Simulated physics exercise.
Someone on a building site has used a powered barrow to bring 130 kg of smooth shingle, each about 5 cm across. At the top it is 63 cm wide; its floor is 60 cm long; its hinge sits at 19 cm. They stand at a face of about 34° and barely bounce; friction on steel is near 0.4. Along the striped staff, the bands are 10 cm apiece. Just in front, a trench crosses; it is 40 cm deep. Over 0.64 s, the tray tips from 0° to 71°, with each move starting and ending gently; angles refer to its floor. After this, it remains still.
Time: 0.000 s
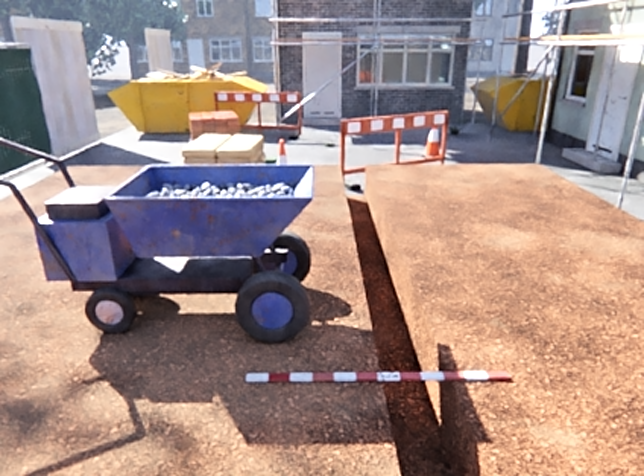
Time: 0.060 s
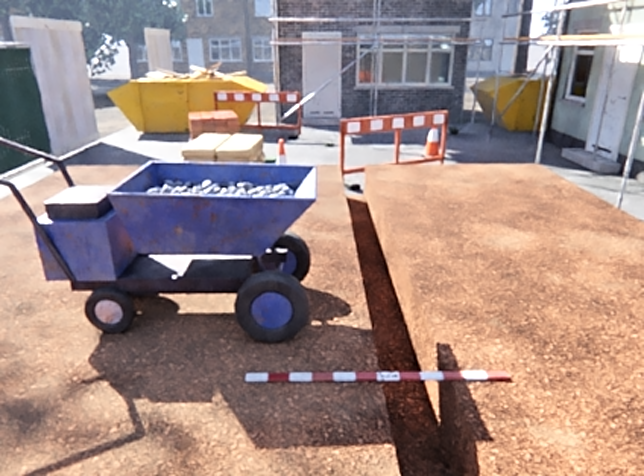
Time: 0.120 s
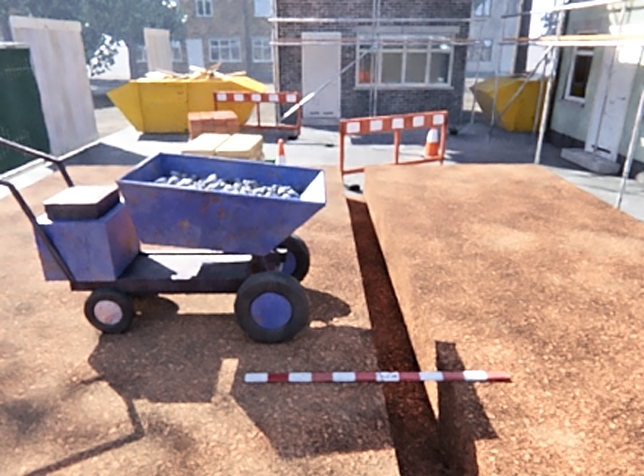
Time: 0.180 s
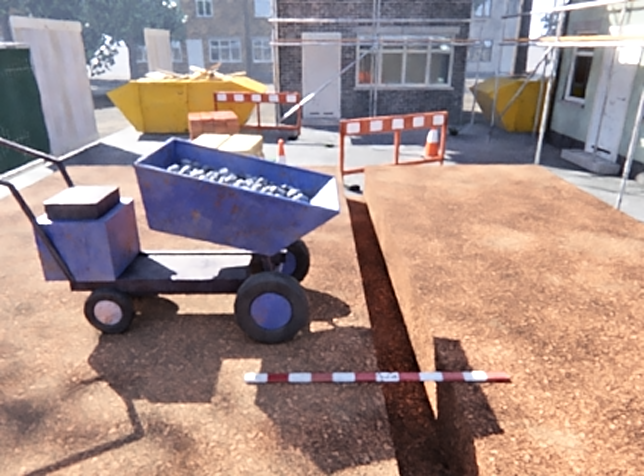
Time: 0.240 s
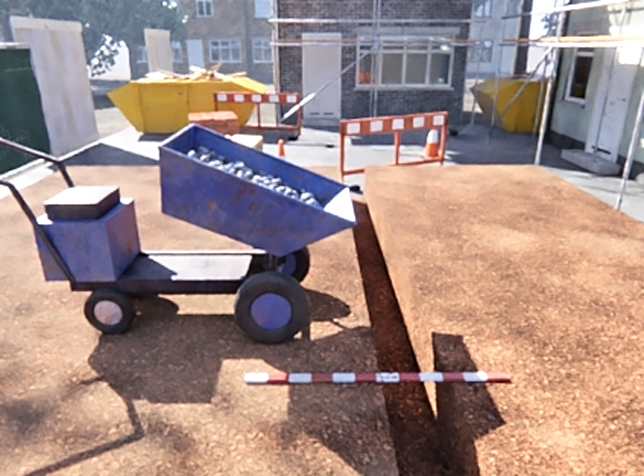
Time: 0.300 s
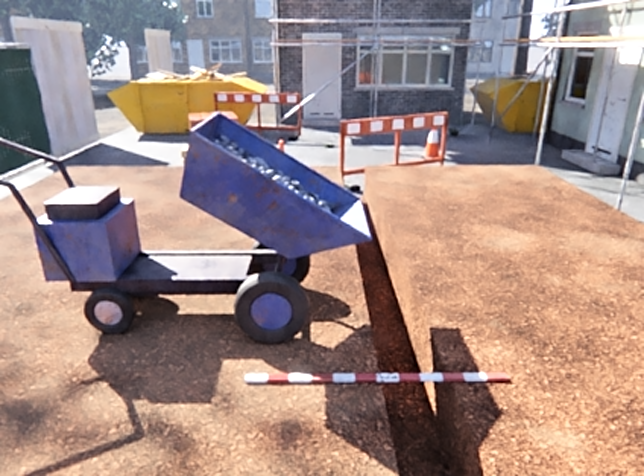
In the video, a blue wheeled barrow loaded with grey stones stands beside a narrow trench on a building site, and its tray tilts steadily steeper, the left end rising while the right lip lowers and extends toward the trench.
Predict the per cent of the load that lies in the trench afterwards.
39 per cent.
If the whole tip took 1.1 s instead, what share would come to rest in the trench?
Then some 50 per cent would.
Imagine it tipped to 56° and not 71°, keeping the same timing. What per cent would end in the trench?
I'd expect around 35 in a hundred.
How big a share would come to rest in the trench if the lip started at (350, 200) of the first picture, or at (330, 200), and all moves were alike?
Roughly 10 percent for the first, and 20 percent for the second.
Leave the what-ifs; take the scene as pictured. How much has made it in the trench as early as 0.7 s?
I'd put it near 15 per cent.
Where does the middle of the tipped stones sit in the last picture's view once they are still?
Resting centre: About (454, 308).
After 0.5 s the floor is at 60°; 100 % in the tray; the foremost stones are at (369, 255).
After 0.7 s the floor is at 71°; 73 % in the tray, 15 % in the trench, 11 % past the trench; the foremost stones are at (450, 306).
After 1.1 s the floor is at 71°; 10 % in the tray, 29 % in the trench, 61 % past the trench; the foremost stones are at (598, 303).
After 3.0 s the floor is at 71°; 0 % in the tray, 39 % in the trench, 61 % past the trench; the foremost stones are past the picture's edge.
